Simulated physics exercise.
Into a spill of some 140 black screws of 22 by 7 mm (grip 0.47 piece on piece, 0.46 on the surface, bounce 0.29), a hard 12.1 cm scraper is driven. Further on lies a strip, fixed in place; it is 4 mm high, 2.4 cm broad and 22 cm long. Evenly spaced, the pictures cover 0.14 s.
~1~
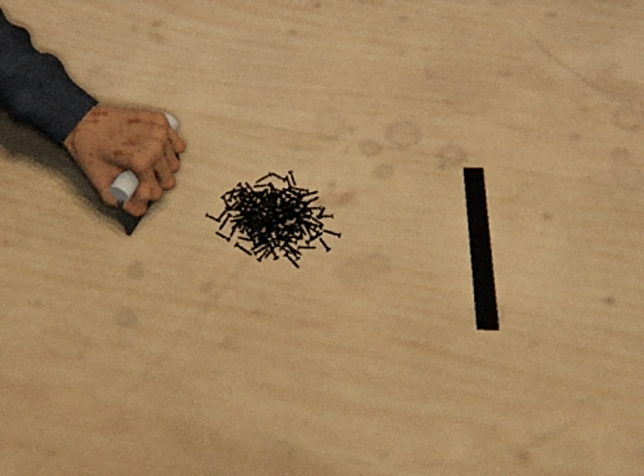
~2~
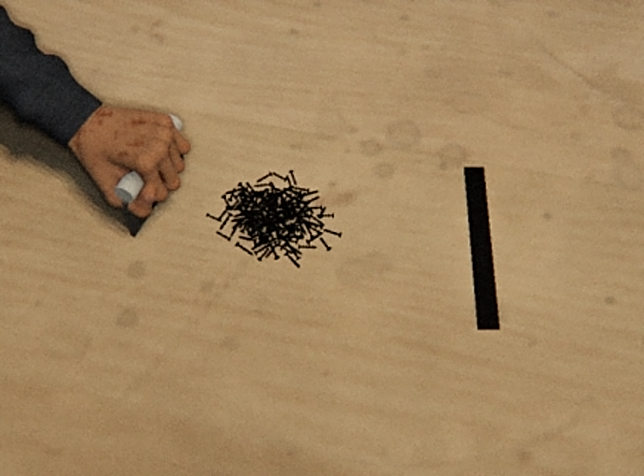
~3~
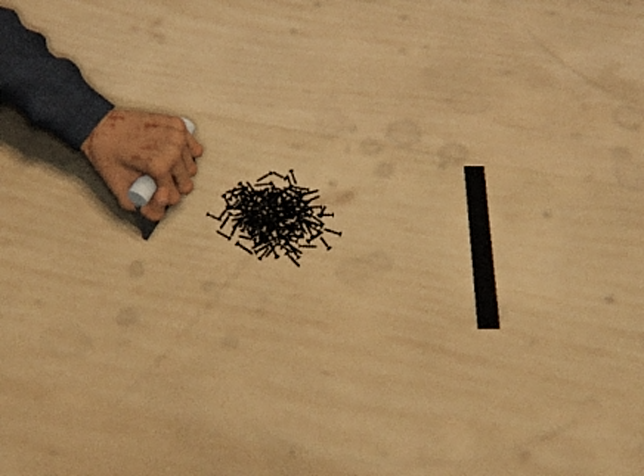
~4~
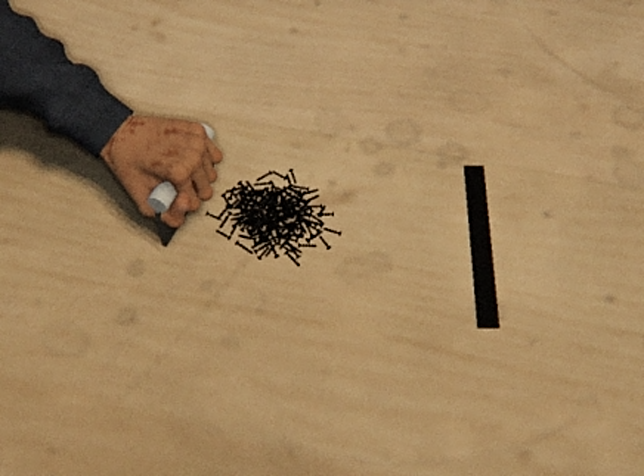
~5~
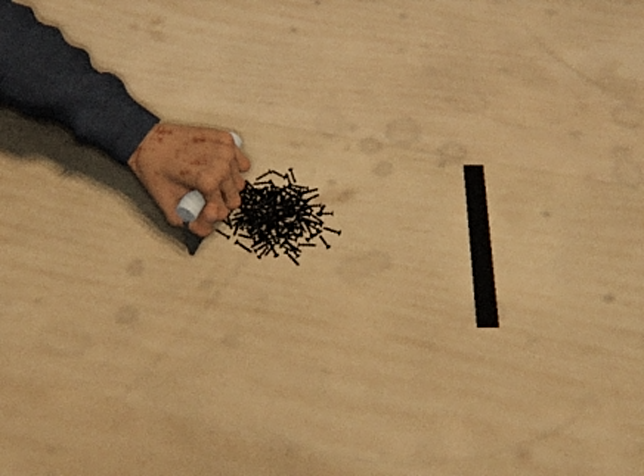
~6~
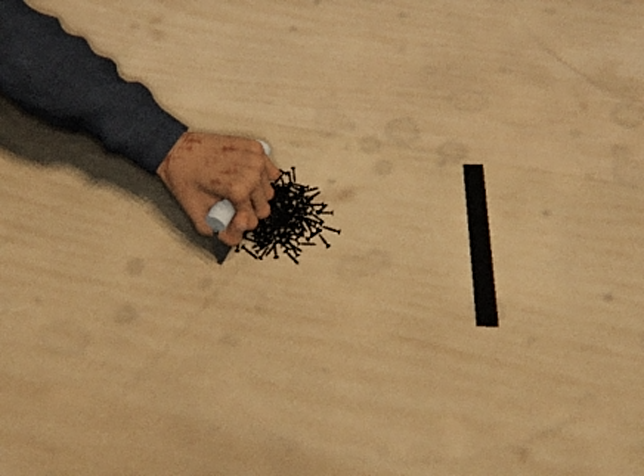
On a pale wooden surface, a hand in a dark sleeve gripped a scraper and moved it rightward from the left, pushing into the near side of a pile of black screws, with a black strip beyond.
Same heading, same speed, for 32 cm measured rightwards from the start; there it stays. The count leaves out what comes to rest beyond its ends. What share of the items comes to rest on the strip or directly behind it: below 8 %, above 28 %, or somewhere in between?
Modest.
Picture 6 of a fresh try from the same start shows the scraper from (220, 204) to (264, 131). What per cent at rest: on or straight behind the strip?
Above 25.
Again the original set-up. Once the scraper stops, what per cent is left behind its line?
Roughly 15 per cent.
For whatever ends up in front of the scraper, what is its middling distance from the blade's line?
It's around 9 cm.
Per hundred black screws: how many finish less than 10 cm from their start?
5% or thereabouts.
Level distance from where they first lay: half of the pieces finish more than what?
I'd put it at around 28 centimetres.
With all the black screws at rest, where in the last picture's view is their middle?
I'd point to somewhere near (482, 297).
Then, 0.15 s after the last picture, scraper 29 cm from its start, spill 16 cm wide; elsewhere 100 %.
Then, 0.30 s after the last picture, scraper 33 cm from its start, spill 23 cm wide; on or straight behind the strip 25 %, elsewhere 75 %.
Then, 0.43 s after the last picture, scraper 33 cm from its start, spill 26 cm wide; on or straight behind the strip 25 %, elsewhere 75 %.
In the end, on or straight behind the strip 25 %, elsewhere 75 %.
